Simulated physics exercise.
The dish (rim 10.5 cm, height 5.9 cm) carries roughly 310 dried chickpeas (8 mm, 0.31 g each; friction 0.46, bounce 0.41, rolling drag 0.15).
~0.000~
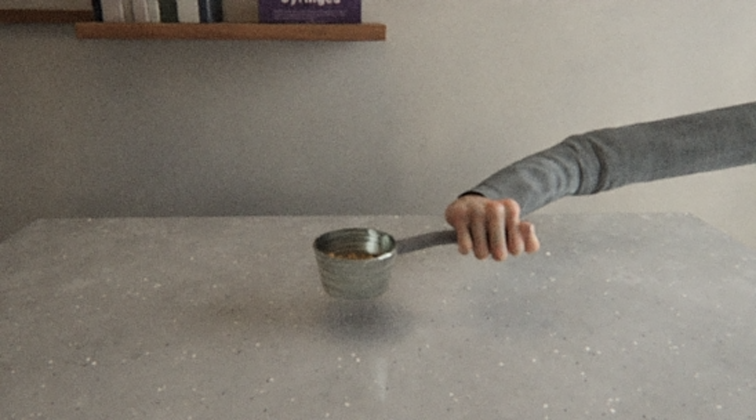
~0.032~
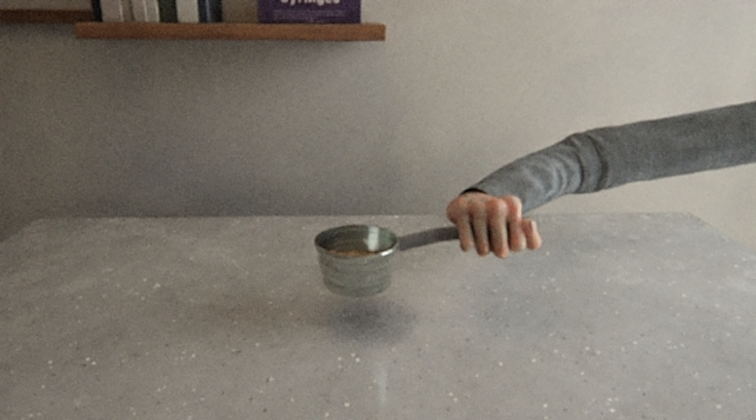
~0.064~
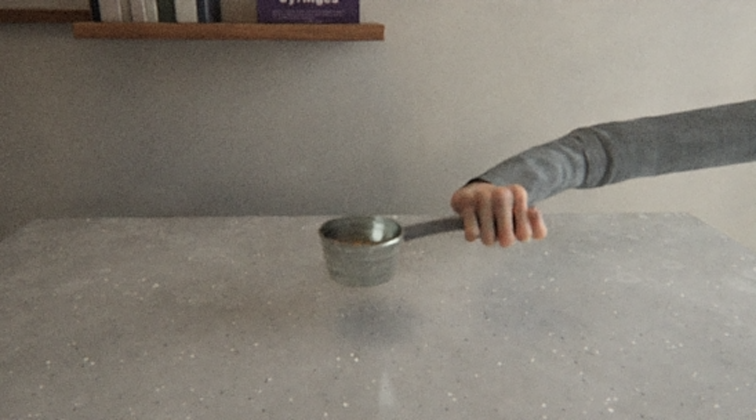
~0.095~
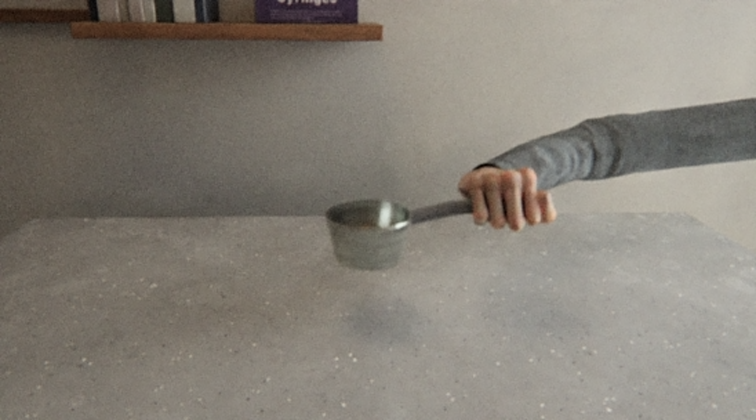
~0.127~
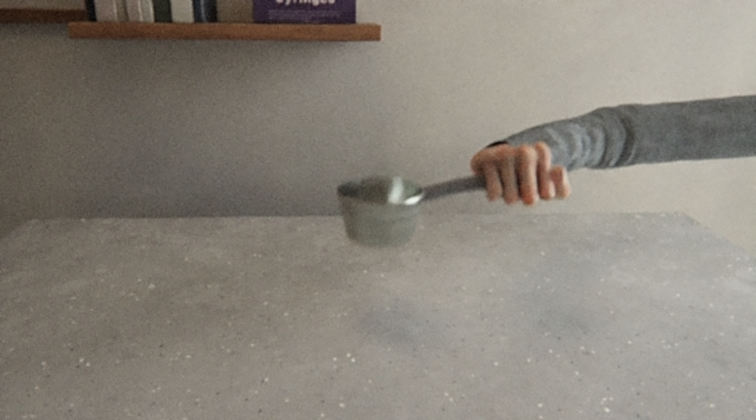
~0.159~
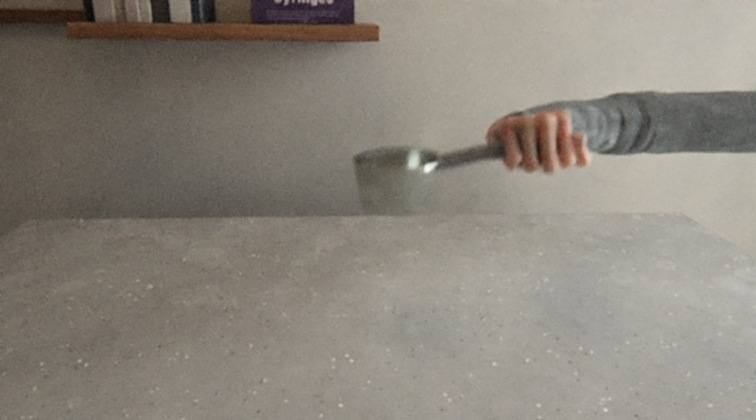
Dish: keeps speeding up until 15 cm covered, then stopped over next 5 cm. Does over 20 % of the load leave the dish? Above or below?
The amount thrown out breaks the one-fifth mark.
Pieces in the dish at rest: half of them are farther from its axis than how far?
My best guess is close to 3.5 cm.
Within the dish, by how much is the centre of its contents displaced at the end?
I'd put it at about 1.5 cm.
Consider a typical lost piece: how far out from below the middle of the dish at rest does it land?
That would be roughly 16 cm.
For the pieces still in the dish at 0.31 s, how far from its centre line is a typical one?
4.0 centimetres or so.
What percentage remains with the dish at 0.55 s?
I'd put it at some 35 per cent.
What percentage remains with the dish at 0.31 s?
Roughly 60 percent of the load, I reckon.
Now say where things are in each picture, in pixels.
In the first frame, dish at (356, 266); tilt 0 degrees; moved 0.0 cm; top of the load at (370, 257).
In the second frame, dish at (357, 263); tilt 0 degrees; moved 0.5 cm; top of the load at (372, 254).
In the third frame, dish at (362, 252); tilt 0 degrees; moved 2.1 cm; top of the load at (376, 245).
In the fourth frame, dish at (369, 235); tilt 0 degrees; moved 4.6 cm.
In the fifth frame, dish at (381, 210); tilt 0 degrees; moved 8.2 cm.
In the sixth frame, dish at (397, 176); tilt 0 degrees; moved 12.8 cm. Its speed is now 1.62 m/s.
After 0.31 s, dish 60 %, in the air 40 %; middle of the pieces not yet landed near (464, 87).
After 0.43 s, dish 35 %, in the air 65 %; middle of the pieces not yet landed near (488, 117).
After 0.55 s, dish 35 %, fallen right of where it stops 5 %, in the air 60 %; middle of the pieces not yet landed near (502, 208).
After 0.66 s, dish 35 %, fallen right of where it stops 65 %; middle of the pieces not yet landed near (437, 147).
At rest (1.0 s), dish 35 %, fallen right of where it stops 65 %.
